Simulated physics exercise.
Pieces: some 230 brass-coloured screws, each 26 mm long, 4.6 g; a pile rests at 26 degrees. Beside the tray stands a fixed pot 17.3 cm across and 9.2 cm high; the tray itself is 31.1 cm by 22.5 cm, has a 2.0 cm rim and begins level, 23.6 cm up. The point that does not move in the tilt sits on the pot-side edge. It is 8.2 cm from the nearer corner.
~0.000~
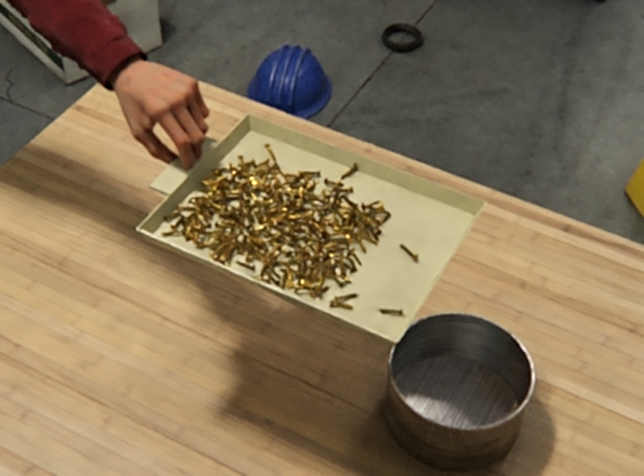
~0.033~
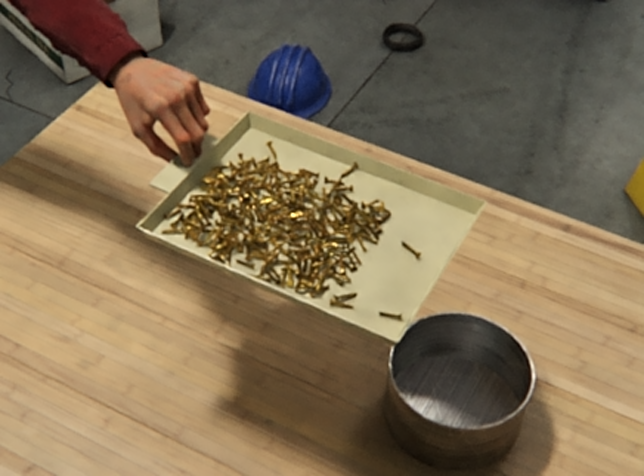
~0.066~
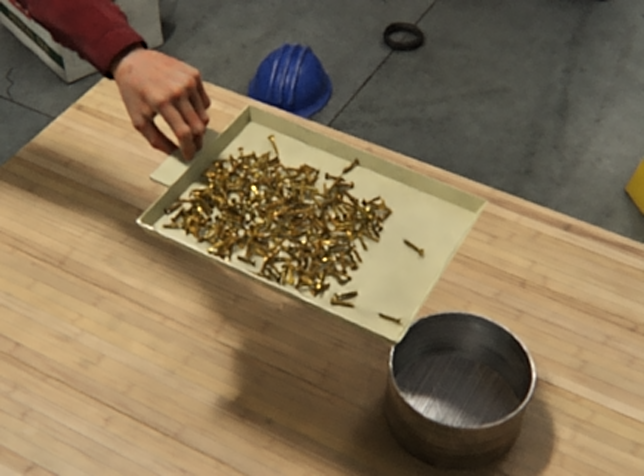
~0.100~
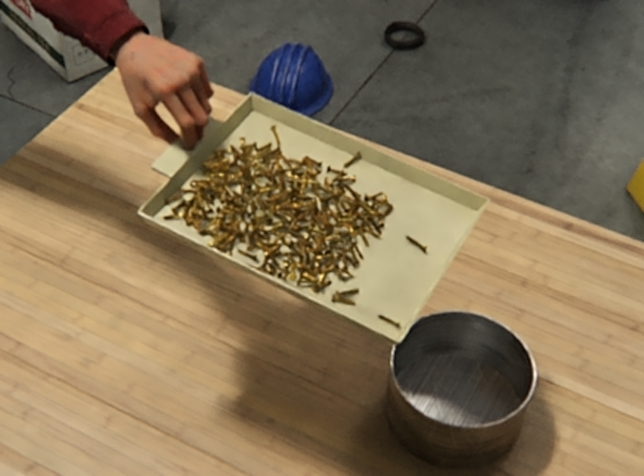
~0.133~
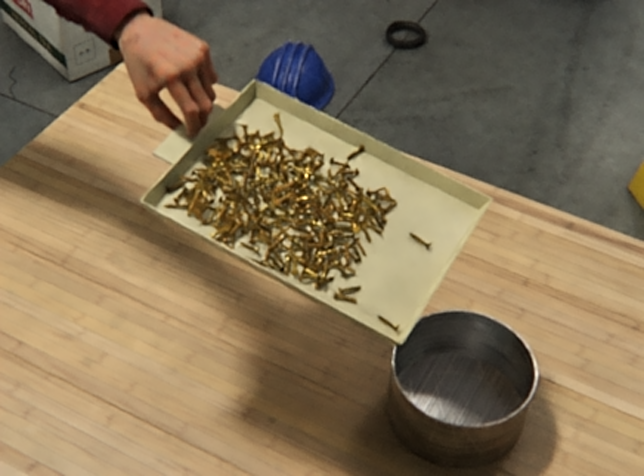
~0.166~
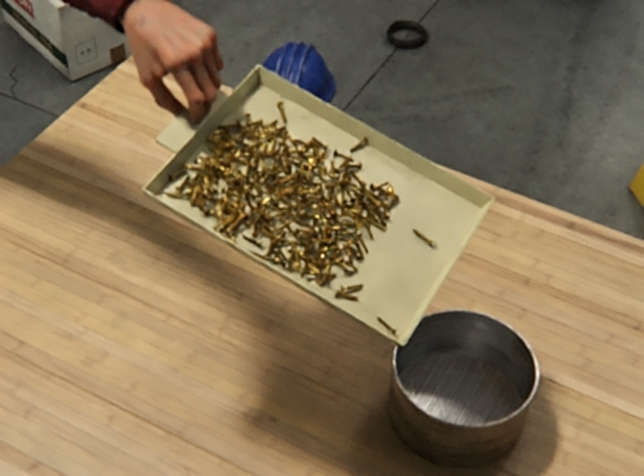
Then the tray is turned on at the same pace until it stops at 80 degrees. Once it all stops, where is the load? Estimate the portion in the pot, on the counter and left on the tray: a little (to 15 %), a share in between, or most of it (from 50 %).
Pot: A share in between; counter: Most of it; left on the tray: A little.
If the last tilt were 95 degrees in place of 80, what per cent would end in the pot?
Around 25 in a hundred.
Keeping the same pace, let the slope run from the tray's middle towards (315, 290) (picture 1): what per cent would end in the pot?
Something like 0 in a hundred.
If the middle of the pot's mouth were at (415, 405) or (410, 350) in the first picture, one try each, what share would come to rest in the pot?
About 30 and 5 per cent.
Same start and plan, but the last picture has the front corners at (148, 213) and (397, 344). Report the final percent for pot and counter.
You'd end with pot at 0 and counter at 100.
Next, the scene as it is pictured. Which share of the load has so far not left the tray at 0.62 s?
Roughly 90 per cent.
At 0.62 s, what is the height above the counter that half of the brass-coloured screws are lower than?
Roughly 26 cm.
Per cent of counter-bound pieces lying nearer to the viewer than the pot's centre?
Share: Some 90 %.
After 0.44 s, tilt 46 degrees; the tray holds 100 %, the pot 0 %.
After 0.62 s, tilt 68 degrees; the tray holds 90 %, the pot 0 %.
After 0.93 s, tilt 80 degrees; the tray holds 0 %, the pot 25 %.
In the end, at 2.1 s, pot 30 %, counter 70 %, tray 0 %.
